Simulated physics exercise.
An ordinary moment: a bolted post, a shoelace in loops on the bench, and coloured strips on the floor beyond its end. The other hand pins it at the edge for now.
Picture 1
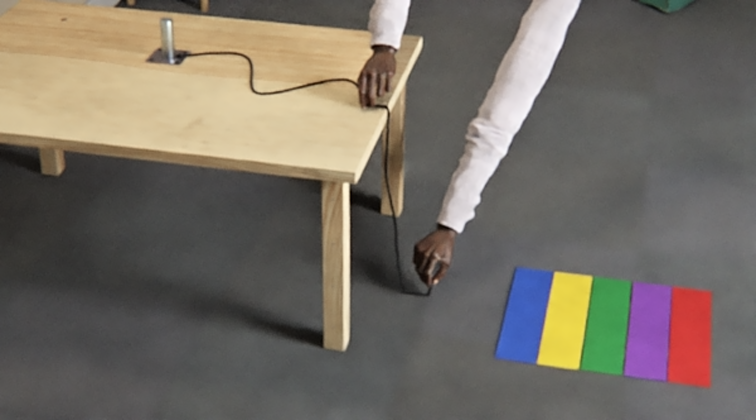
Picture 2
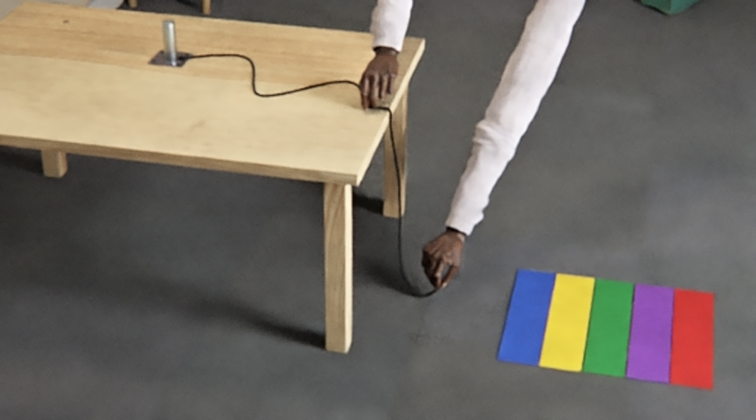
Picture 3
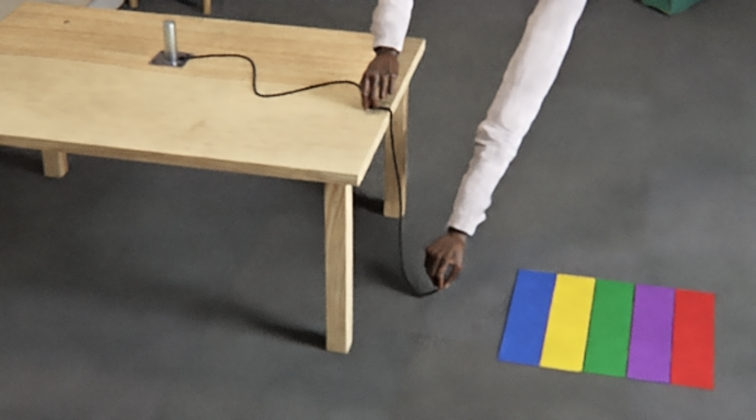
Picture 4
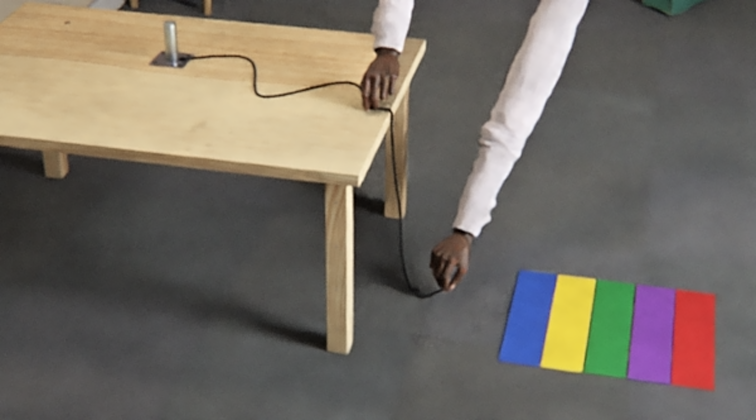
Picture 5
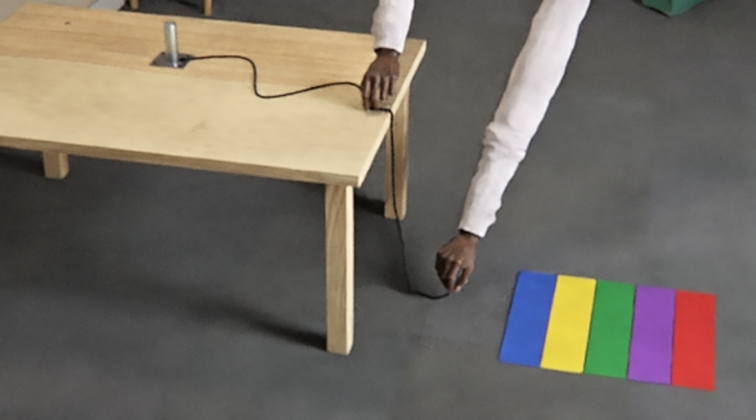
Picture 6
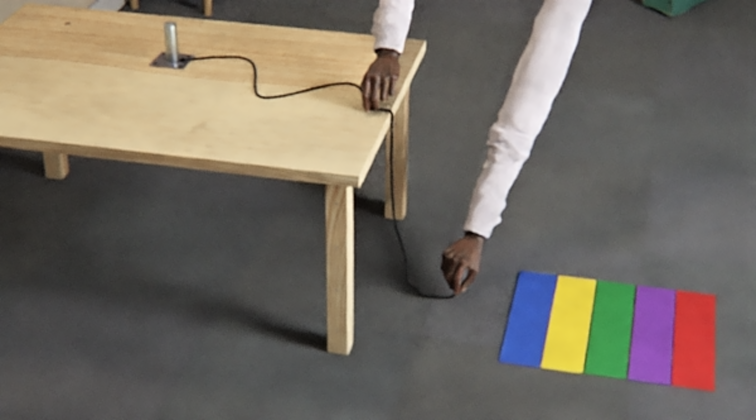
A hand pins a dark cord at the table's edge while another slowly draws its end right.
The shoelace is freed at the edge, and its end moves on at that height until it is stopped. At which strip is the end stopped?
The red one.
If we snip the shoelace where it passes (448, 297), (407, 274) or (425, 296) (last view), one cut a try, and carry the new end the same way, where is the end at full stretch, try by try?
About (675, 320), (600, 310) and (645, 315).
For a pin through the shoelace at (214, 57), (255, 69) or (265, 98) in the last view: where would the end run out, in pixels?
Try by try, around (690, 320), (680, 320) and (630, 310).
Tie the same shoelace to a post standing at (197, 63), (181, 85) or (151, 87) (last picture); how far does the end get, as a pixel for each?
About (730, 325), (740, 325) and (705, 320).
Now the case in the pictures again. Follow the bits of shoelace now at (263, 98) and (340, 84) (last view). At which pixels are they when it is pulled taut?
They go to (330, 89) and to (406, 111).
Early on, end near (618, 310); over green.
Midway, end near (670, 317); over purple.
At the end of the slack, end near (700, 321); over red. It halts on the red strip.
